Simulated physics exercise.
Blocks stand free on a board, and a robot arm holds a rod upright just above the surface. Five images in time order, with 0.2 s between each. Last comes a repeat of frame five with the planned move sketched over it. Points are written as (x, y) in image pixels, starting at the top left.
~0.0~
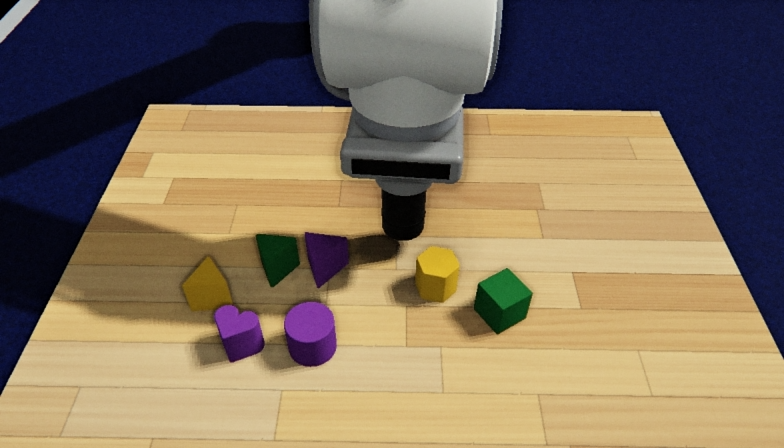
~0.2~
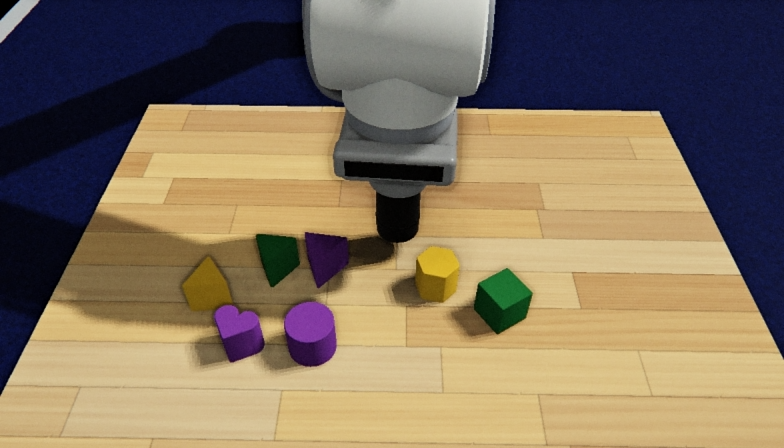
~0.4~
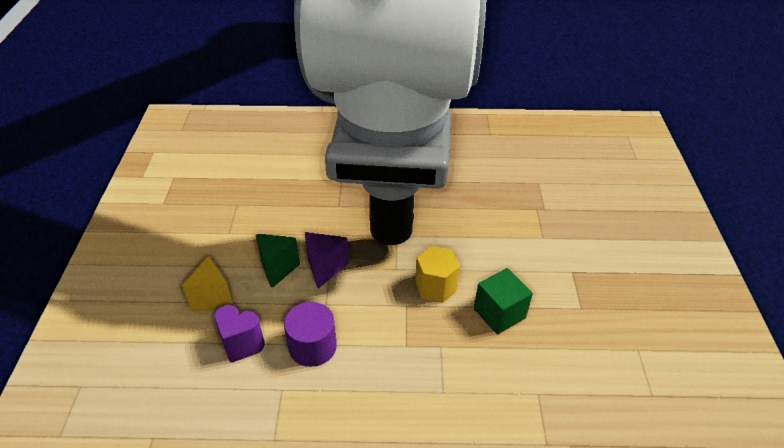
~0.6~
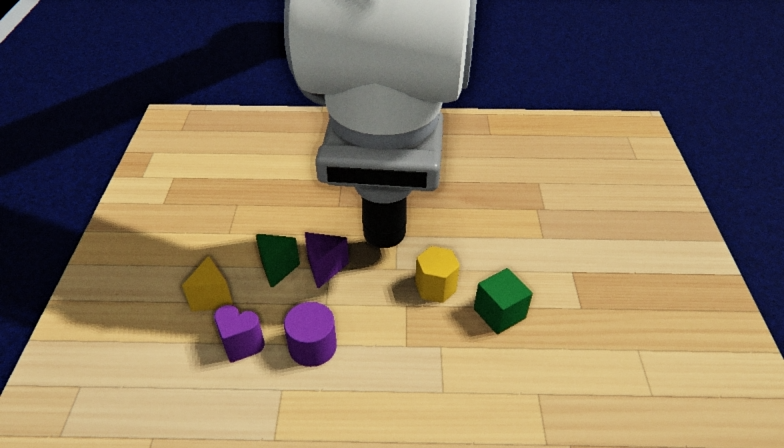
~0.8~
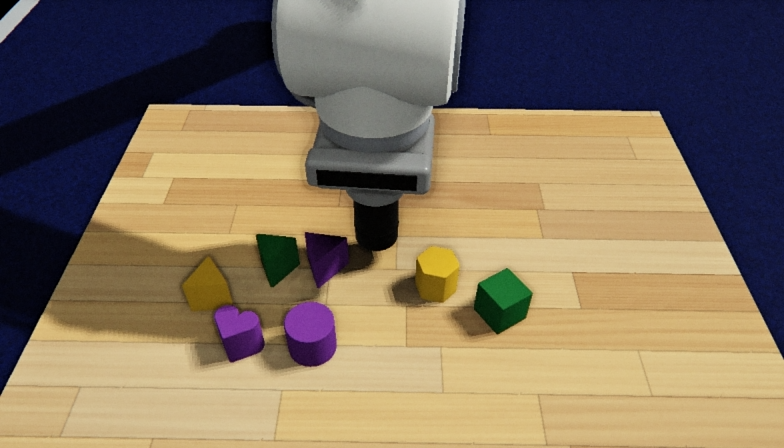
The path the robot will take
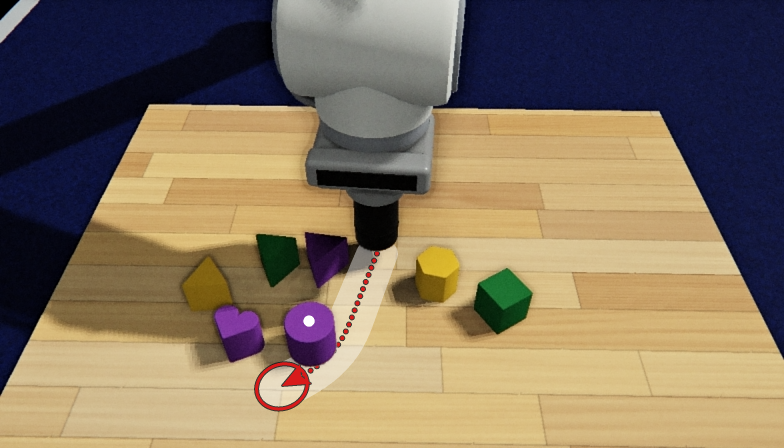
A robot arm holding a black rod upright moved slowly a short way left and slightly nearer over a wooden board, drawing closer to the purple triangle, while the purple, green and yellow blocks stayed still.
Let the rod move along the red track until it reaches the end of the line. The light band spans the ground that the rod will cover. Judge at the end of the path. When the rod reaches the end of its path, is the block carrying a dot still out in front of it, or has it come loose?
I think it holds its spot in front.
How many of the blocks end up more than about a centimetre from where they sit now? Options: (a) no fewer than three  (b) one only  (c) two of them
(b)
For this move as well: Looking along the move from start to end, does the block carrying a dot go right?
Yes, it checks out.
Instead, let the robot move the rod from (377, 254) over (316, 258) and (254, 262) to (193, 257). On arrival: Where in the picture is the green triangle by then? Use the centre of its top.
The centre of its top face lies at (173, 258).
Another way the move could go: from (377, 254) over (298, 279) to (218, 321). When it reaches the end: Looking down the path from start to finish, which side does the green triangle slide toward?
Towards the right-hand side.
The line goes from (377, 254) by way of (360, 298) and (336, 347) to (282, 386); the dot is on the purple disc.
What follows on the original path. One third of the way, rod at (358, 282); nothing pushed yet.
Two thirds of the way, rod at (334, 331); purple disc at (285, 341).
At the end, rod at (278, 370); purple disc at (222, 364); purple triangle unmoved.
